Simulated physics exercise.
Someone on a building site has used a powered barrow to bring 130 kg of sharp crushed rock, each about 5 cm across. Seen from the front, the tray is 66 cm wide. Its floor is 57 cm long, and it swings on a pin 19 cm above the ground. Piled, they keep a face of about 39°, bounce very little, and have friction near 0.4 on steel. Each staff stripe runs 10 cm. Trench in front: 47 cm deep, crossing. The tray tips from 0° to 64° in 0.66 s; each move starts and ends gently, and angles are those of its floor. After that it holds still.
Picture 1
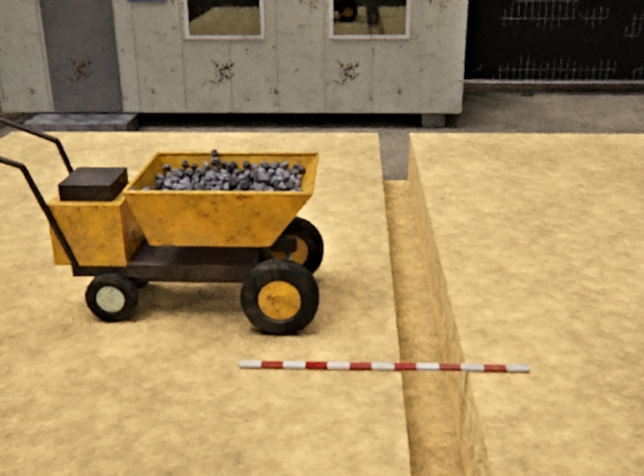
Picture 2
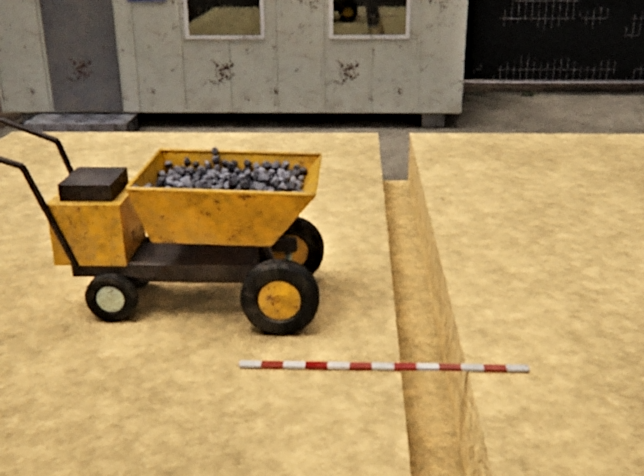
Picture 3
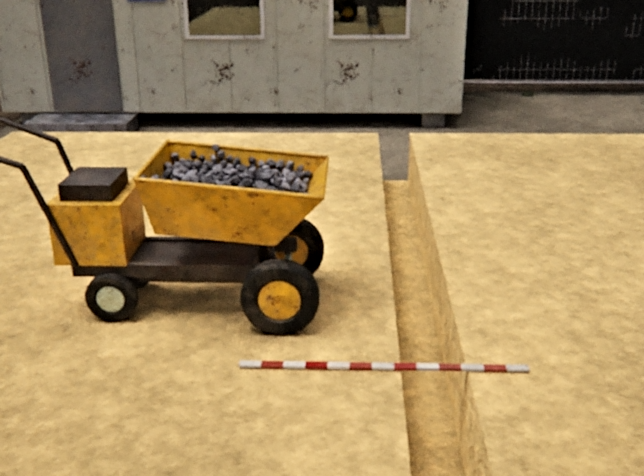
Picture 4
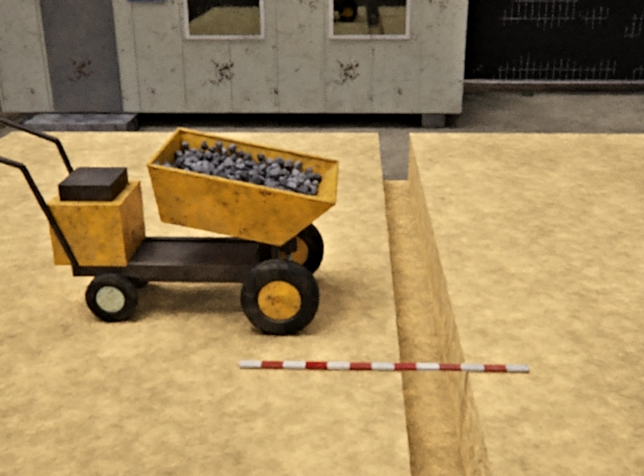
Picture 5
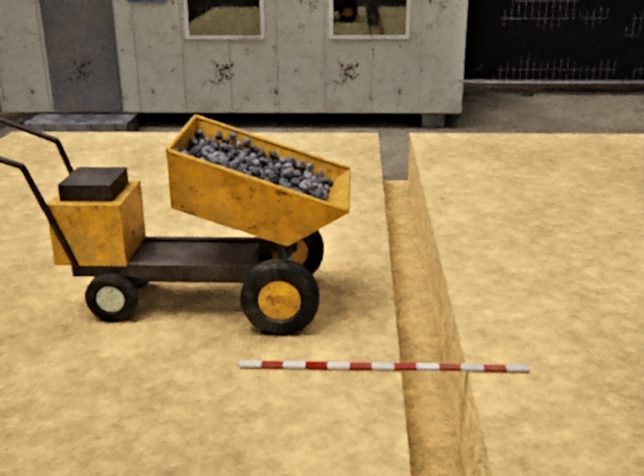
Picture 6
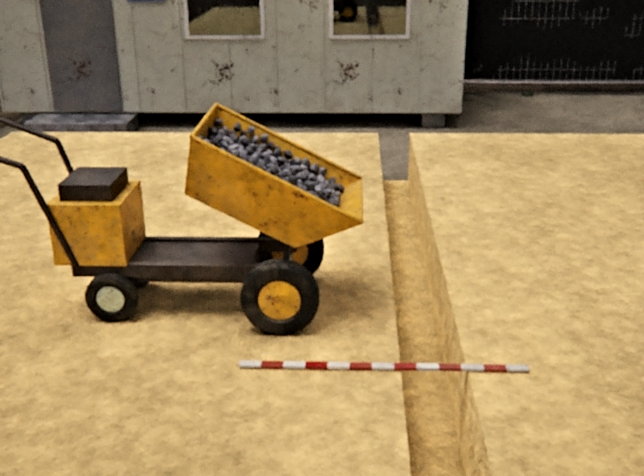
On a sandy building site, a small yellow powered barrow stood beside a trench, its tray full of dark crushed rock, and the tray's left end slowly rose, tilting it down toward the right.
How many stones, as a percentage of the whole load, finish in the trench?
Roughly 44 per cent of the load ends up in the trench.
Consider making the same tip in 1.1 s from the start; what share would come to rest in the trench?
In that case, around 50%.
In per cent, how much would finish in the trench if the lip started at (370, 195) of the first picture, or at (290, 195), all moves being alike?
Near 10 and near 55 percent.
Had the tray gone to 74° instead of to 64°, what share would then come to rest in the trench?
Close to 75 per cent then.
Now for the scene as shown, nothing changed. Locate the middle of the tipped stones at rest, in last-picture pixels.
Look at roughly (435, 371).
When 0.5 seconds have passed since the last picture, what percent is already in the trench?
Roughly 10% by that time.
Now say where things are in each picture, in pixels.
The tray is at 0°, its lip at (312, 194); the top of the load is at (226, 171), in the first picture.
The tray is at 1°, its lip at (315, 195); the top of the load is at (215, 167), in the second picture.
Lip at (323, 198), floor tilted 6°, highest stones at (205, 160), in the third picture.
The tray is at 12°, its lip at (335, 203); the top of the load is at (198, 153), in the fourth picture.
Lip at (349, 212), floor tilted 19°, highest stones at (211, 143), in the fifth picture.
The tray is at 28°, its lip at (363, 223); the top of the load is at (222, 134), in the sixth picture.
Then, 0.2 s after the last picture the floor is at 55°, 100 % in the tray; the foremost stones are at (374, 231).
Then, 0.5 s after the last picture the floor is at 64°, 88 % in the tray, 12 % in the trench; the foremost stones are at (447, 304).
Then, 0.8 s after the last picture the floor is at 64°, 48 % in the tray, 34 % in the trench, 19 % past the trench; the foremost stones are at (559, 313).
Then, 2.8 s after the last picture the floor is at 64°, 38 % in the tray, 44 % in the trench, 19 % past the trench; the foremost stones are at (630, 318).
